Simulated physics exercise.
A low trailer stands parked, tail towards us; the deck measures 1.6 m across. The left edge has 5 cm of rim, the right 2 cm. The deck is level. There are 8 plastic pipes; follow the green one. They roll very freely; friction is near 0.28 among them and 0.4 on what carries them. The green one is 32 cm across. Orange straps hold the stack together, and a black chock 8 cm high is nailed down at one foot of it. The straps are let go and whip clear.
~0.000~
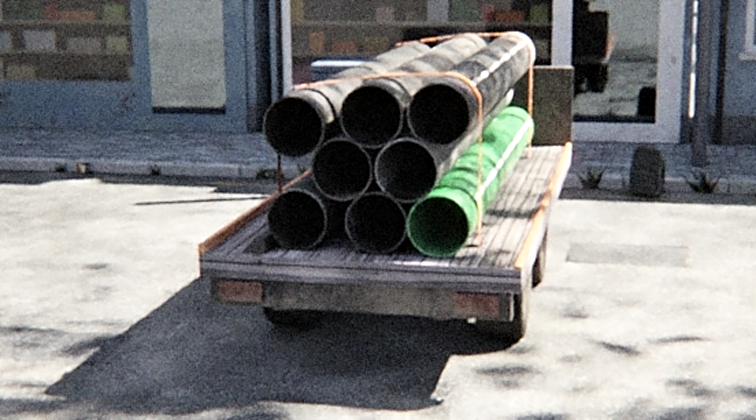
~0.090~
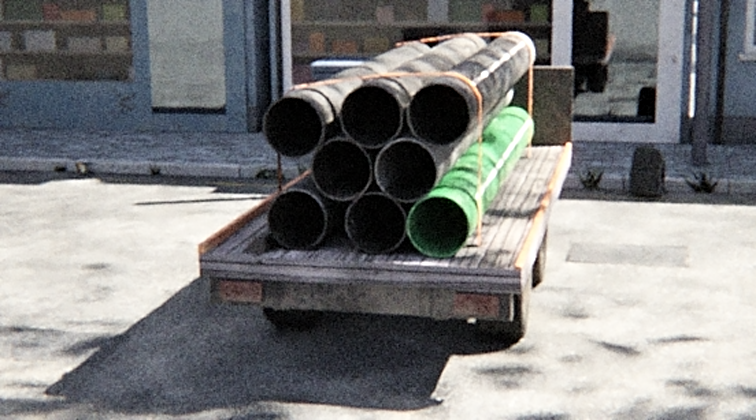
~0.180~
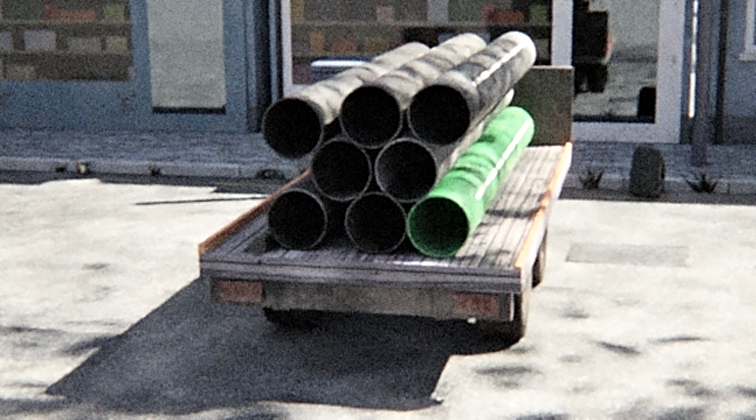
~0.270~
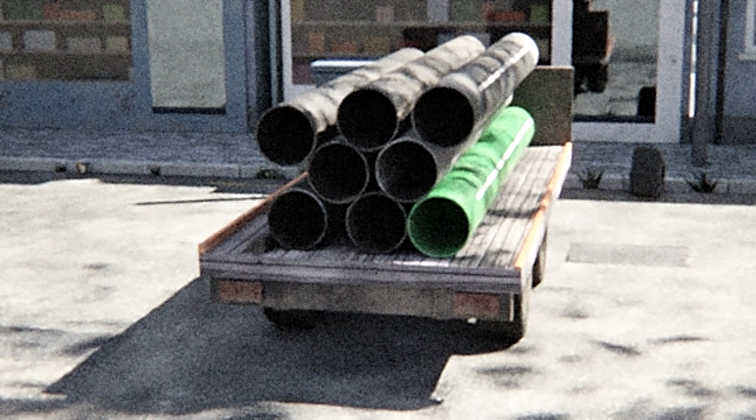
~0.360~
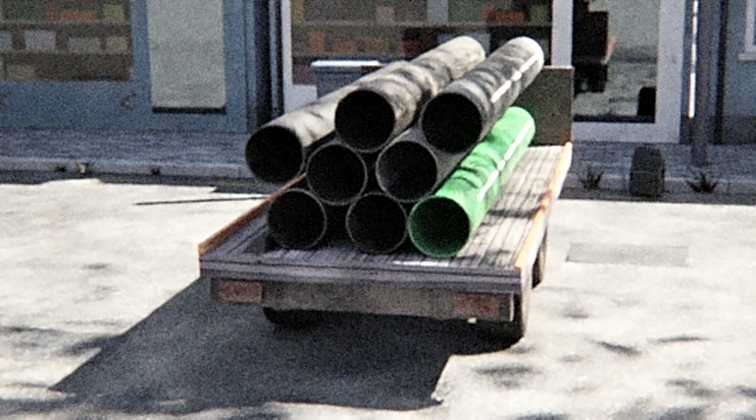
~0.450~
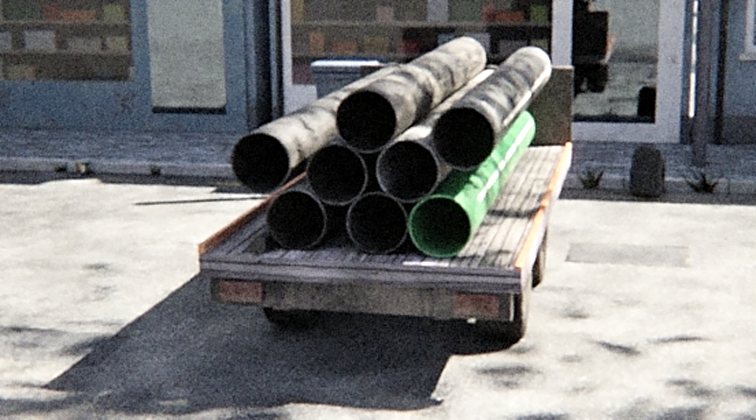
A parked trailer holds stacked pipes; the straps vanish and the upper dark pipes shift sideways.
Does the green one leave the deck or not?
Green falls off.
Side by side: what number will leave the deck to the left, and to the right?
On the left 0, on the right 2.
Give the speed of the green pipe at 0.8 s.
Roughly 0.3 m/s.
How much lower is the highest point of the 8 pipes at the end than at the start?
Roughly 30 cm.
After 0.8 s, green is on the deck, 35 cm from the right edge, rolling right; 1 of 8 is off.
After 1.0 s, green is on the deck, 30 cm from the right edge, rolling right; 1 of 8 is off.
After 1.3 s, green is on the deck, 10 cm from the right edge, rolling right; 1 of 8 is off.
After 1.6 s, green is dropping off the right side; 2 of 8 are off.
At rest (4.6 s), green is on the ground to the right; 2 of 8 are off.
